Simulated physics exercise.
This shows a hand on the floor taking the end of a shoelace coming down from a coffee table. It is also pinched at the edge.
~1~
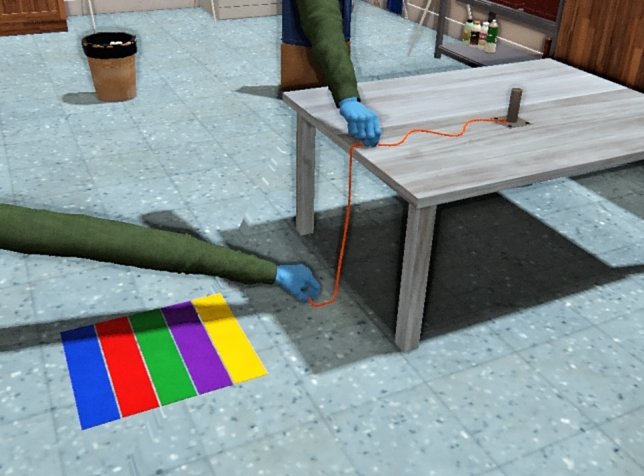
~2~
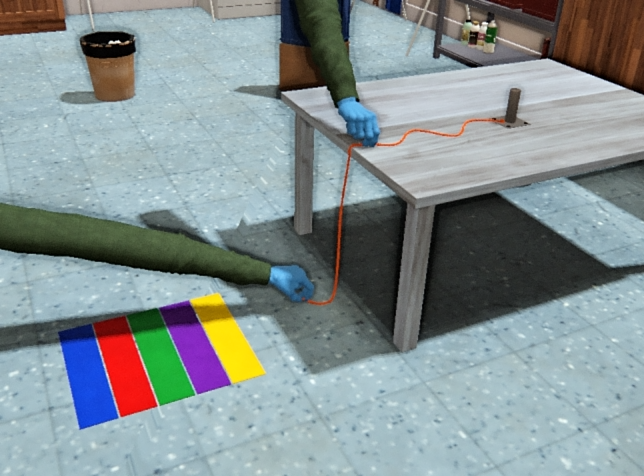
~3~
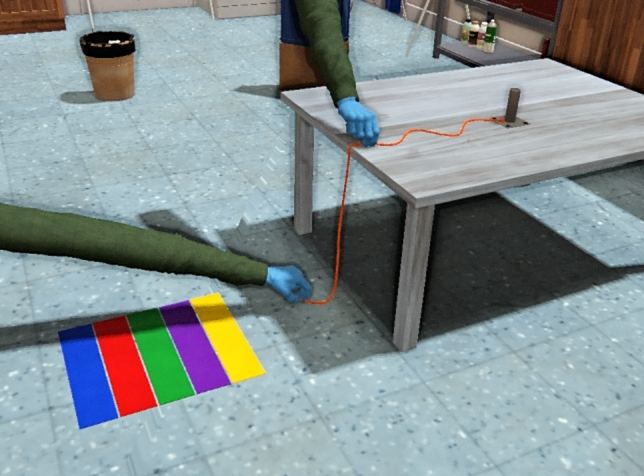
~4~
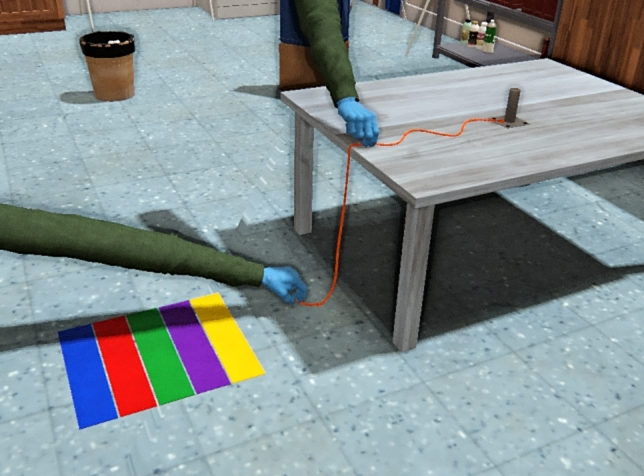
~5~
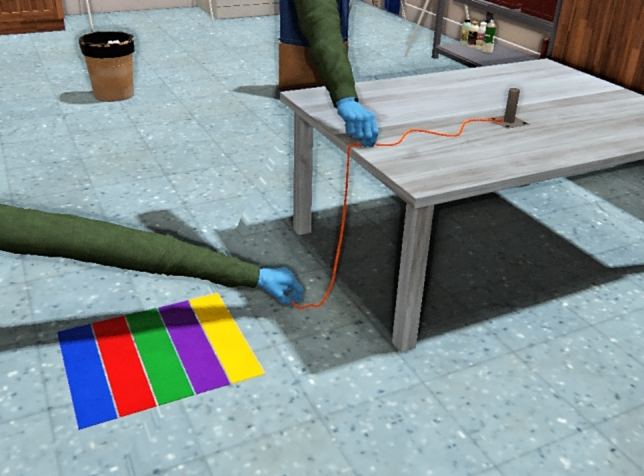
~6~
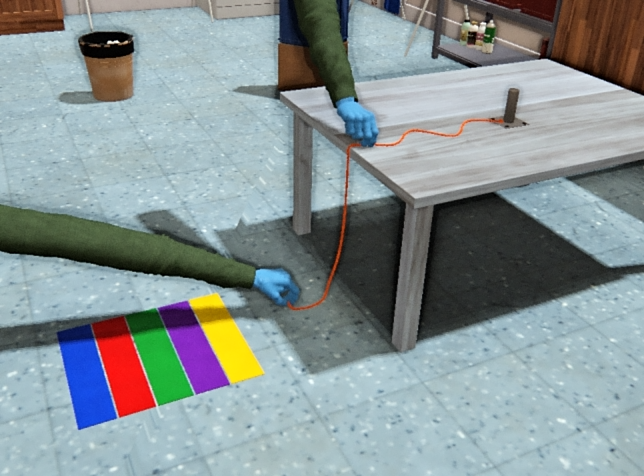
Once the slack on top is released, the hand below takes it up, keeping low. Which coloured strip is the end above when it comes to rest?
The green one.
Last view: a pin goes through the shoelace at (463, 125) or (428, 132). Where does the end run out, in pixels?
Try by try: (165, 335), (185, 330).
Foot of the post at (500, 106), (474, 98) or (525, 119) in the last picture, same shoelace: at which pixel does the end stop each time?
First (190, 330), then (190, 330), and last (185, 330).
A little later, end near (213, 322); over yellow.
Next, end near (177, 331); over purple.
When it is tight, end near (155, 337); over green. The green one.
